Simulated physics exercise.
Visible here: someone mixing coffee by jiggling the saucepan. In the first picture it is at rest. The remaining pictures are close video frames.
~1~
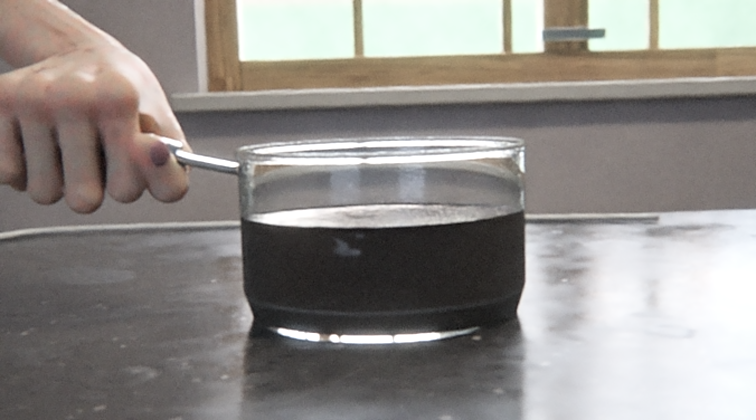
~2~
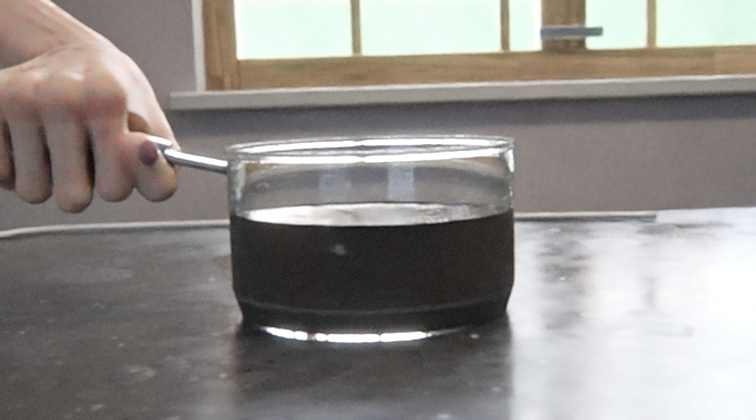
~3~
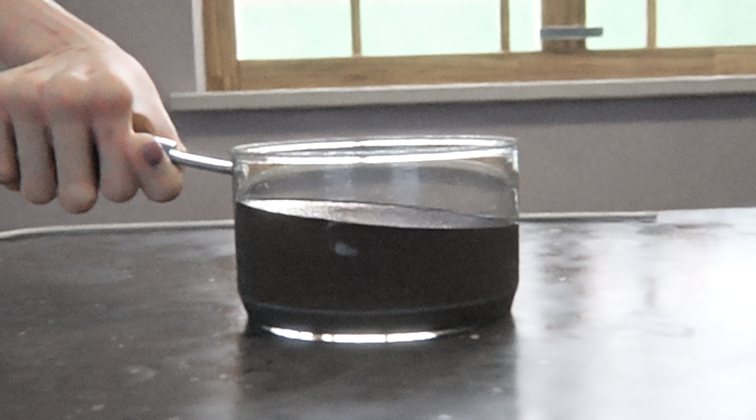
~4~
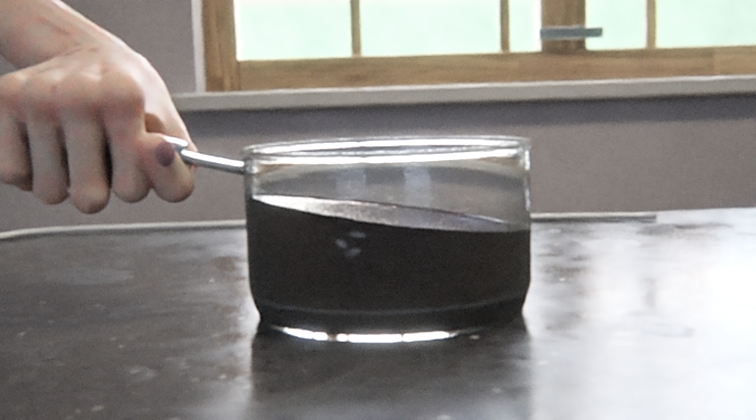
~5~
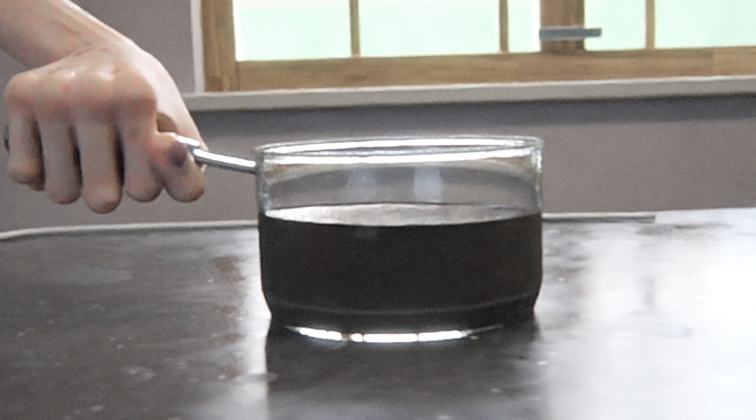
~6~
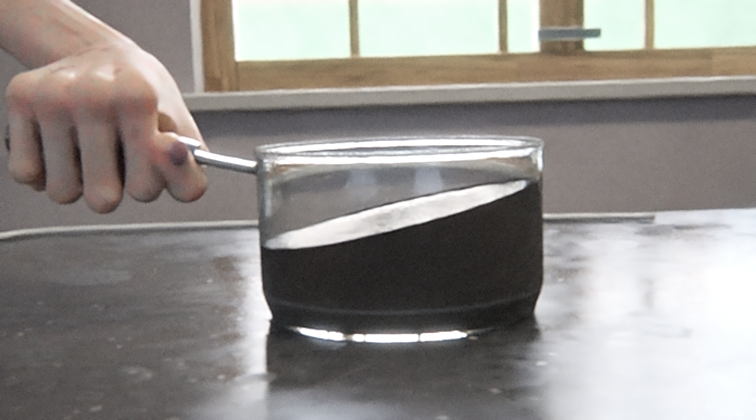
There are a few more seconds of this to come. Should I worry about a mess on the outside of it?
Yes, it spills.
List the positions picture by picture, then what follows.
Saucepan (383, 225) about two thirds full; at rest, in the first picture.
Saucepan about two thirds full, surface at (371, 208); surface about level, in the second picture.
Saucepan (377, 224) about two thirds full; surface a little higher on the left, in the third picture.
Saucepan about two thirds full, surface at (387, 208); surface clearly higher on the left, in the fourth picture.
Saucepan (399, 224) about two thirds full; surface about level, in the fifth picture.
Saucepan about two thirds full, surface at (400, 208); surface clearly higher on the right, in the sixth picture.
Shortly, the highest wave so far goes over the rim.
At the finish, the highest wave so far goes over the rim; some is on the top.
